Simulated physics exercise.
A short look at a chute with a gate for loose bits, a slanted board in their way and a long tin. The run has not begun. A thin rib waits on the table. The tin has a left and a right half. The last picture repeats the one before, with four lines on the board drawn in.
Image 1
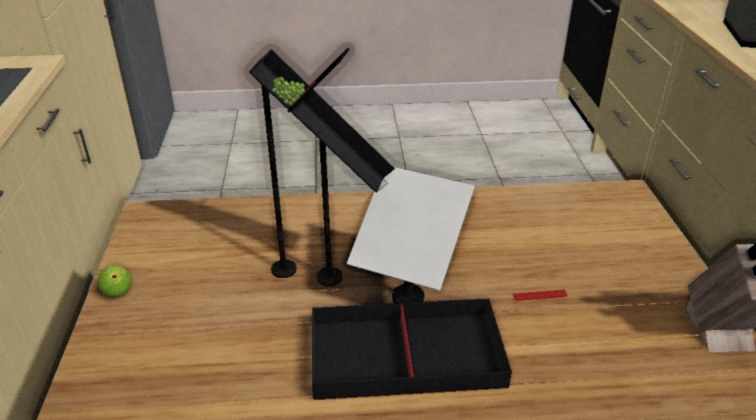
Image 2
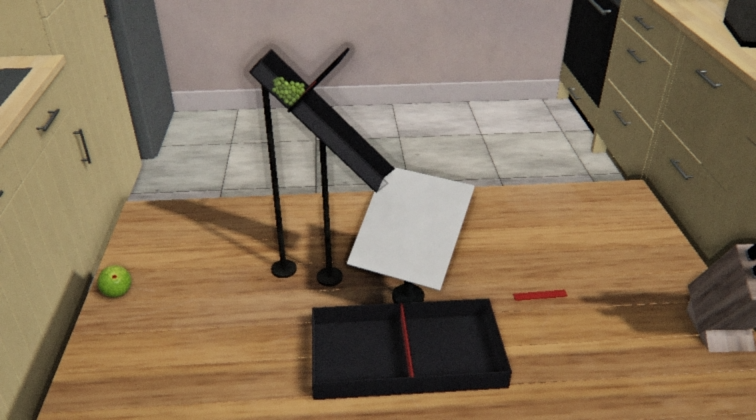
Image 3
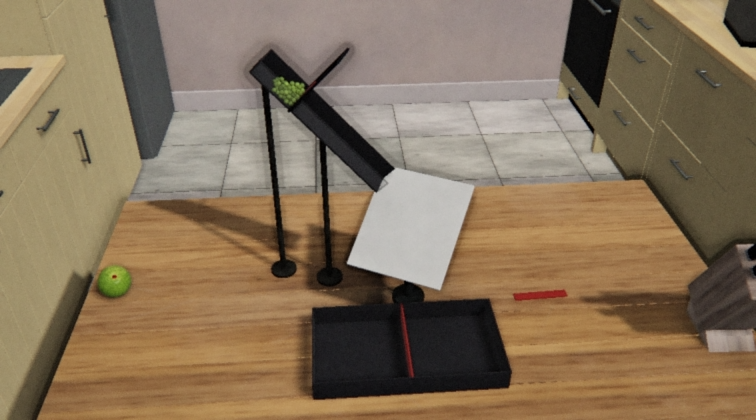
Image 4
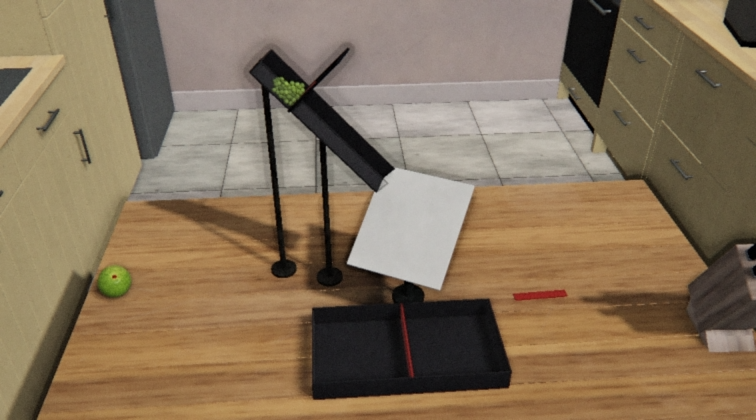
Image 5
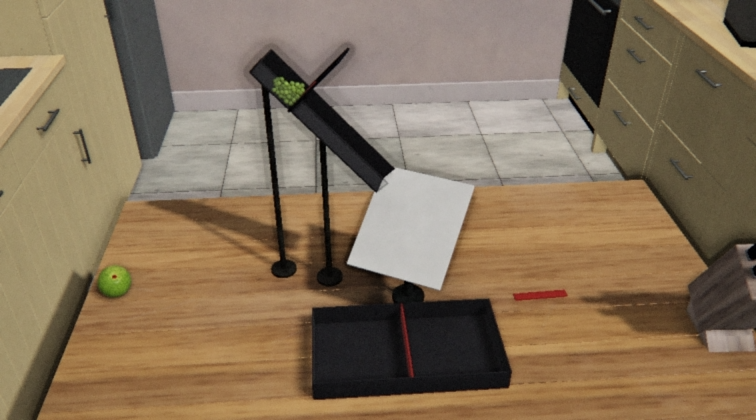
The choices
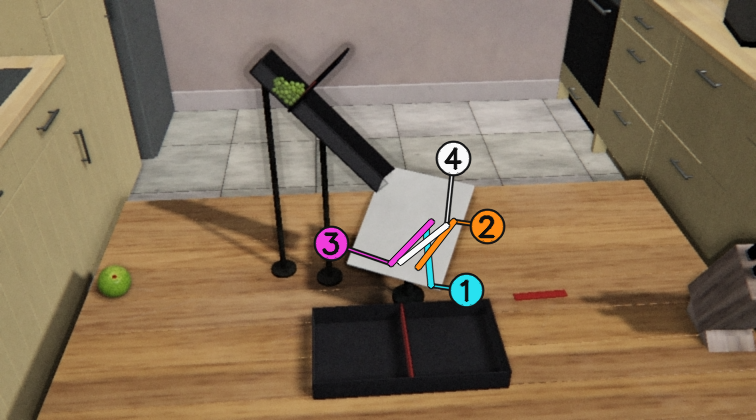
Kitchen table with green dried peas resting behind a gate in a sloping black chute above a tilted white board, nothing moving.
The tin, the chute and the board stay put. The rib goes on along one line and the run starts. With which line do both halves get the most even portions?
I would pick line 1.
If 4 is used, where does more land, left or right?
Left.
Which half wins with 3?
Left.
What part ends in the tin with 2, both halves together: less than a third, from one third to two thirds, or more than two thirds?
More than two thirds.
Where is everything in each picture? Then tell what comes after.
Load behind the gate (290, 91), dried peas; lip of the chute (380, 185), sloping fairly steeply, in the first picture.
Middle of the board (411, 224), tilted fairly steeply; middle of its low edge (392, 276); of its high edge (428, 175), in the second picture.
Front corners of the tin (313, 383) and (511, 372); front end of its middle wall (413, 377), in the third picture.
Middle of the load (290, 91); lip (380, 185), in the fourth picture.
Middle of the load (290, 91); lip (380, 185), in the fifth picture.
On the marked copy, line 1 from (426, 229) to (431, 285); line 2 from (453, 221) to (418, 267); line 3 from (431, 221) to (390, 263); line 4 from (446, 225) to (400, 262).
With 1, of what is caught, roughly half in the left half, roughly half in the right.
With 2, of what is caught, almost all in the left half, about a tenth in the right.
With 3, of what is caught, the larger part in the left half, about a tenth in the right.
With 4, of what is caught, the larger part in the left half, about a tenth in the right.
